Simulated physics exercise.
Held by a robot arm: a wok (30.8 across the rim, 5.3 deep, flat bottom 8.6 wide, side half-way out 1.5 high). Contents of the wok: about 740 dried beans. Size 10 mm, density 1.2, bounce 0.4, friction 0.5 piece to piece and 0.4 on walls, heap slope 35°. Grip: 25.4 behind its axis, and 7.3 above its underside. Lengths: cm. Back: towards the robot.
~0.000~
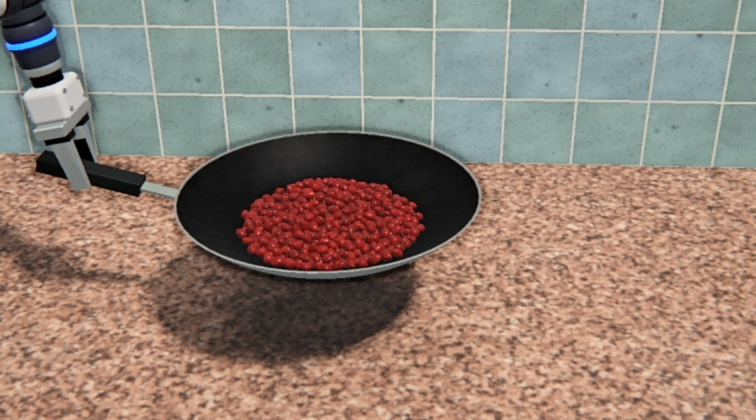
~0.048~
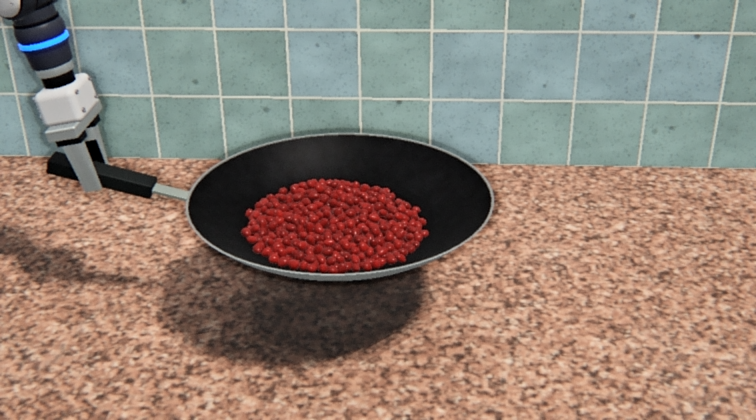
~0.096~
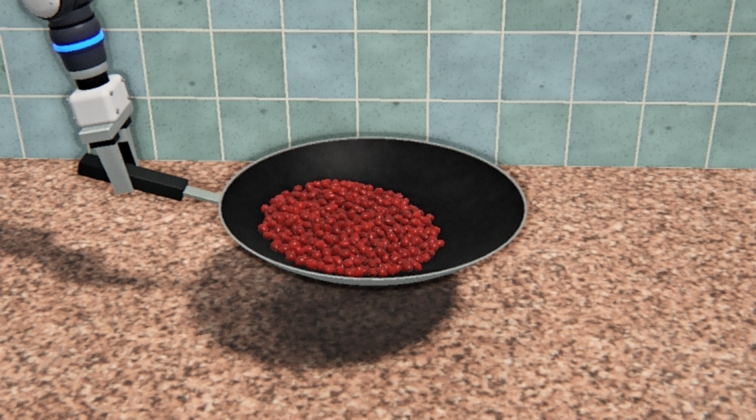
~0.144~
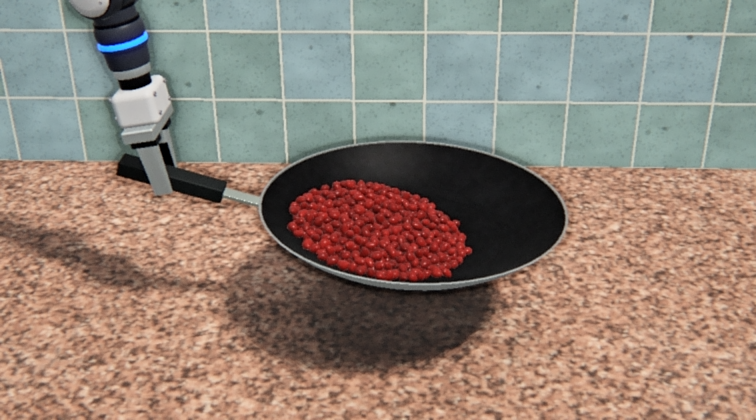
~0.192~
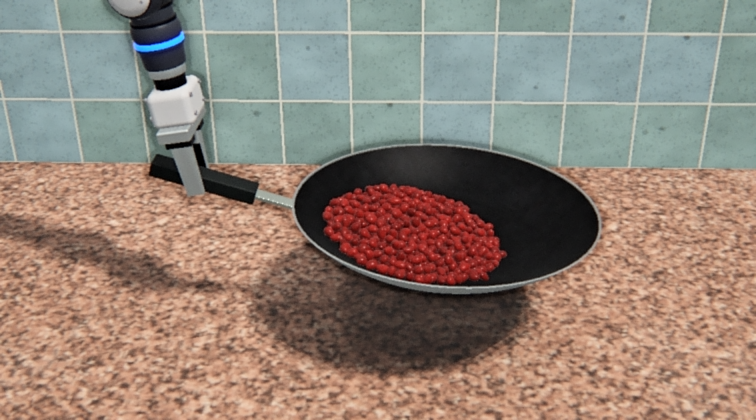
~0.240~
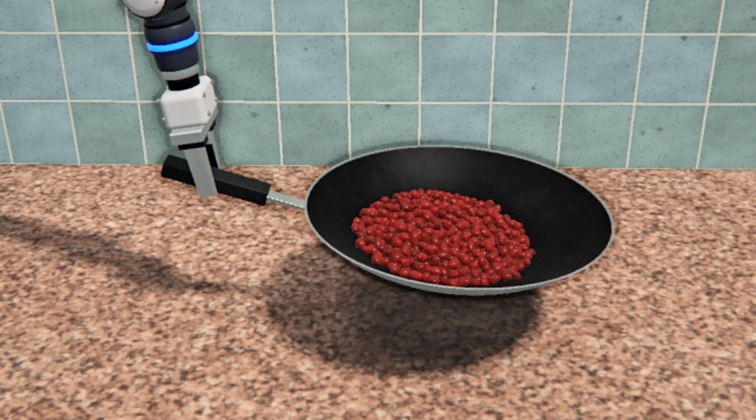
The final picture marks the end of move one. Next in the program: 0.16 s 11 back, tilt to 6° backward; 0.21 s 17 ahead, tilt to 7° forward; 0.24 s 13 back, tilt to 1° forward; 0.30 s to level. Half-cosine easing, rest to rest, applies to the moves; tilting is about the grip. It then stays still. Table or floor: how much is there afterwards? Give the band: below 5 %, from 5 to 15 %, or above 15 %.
The share falls from 5 to 15 %.
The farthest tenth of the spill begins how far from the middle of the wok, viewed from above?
That distance is around 25 cm.
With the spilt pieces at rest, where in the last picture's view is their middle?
I'd place it close to (510, 318).
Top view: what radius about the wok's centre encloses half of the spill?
Some 18 cm.
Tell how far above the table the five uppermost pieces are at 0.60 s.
About 19 cm.
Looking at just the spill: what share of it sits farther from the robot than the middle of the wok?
Spill share: Approx. 60 %.
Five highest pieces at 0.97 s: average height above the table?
I'd put it near 15 cm.
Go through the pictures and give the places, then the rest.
The first frame shows wok middle at (329, 217), level; upper third of the load around (330, 213), from x 240 to 420, top at y 180; 742 in the wok.
The second frame shows wok middle at (341, 219), level; upper third of the load around (325, 216), from x 245 to 425, top at y 185.
The third frame shows wok middle at (373, 223), tilted 1° forward; upper third of the load around (324, 217), from x 260 to 440, top at y 185.
The fourth frame shows wok middle at (412, 228), tilted 2° forward; upper third of the load around (344, 216), from x 290 to 470, top at y 185.
The fifth frame shows wok middle at (444, 231), tilted 3° forward; upper third of the load around (381, 220), from x 330 to 500, top at y 190.
The sixth frame shows wok middle at (456, 232), tilted 3° forward; upper third of the load around (421, 227), from x 355 to 530, top at y 195; 742 in the wok.
By 0.60 s, tilted 7° forward, highest piece 21 above the table; 684 in the wok, 58 in flight or on a rim.
By 0.97 s, level, highest piece 15 above the table; 670 in the wok, 37 on the table or floor, 35 in flight or on a rim.
By 1.35 s, level, highest piece 15 above the table; 670 in the wok, 72 on the table or floor.
By 2.40 s, level, highest piece 15 above the table; 670 in the wok, 72 on the table or floor.
Final count, 670 in the wok, 72 on the table or floor. That is 10 % on the table or floor.
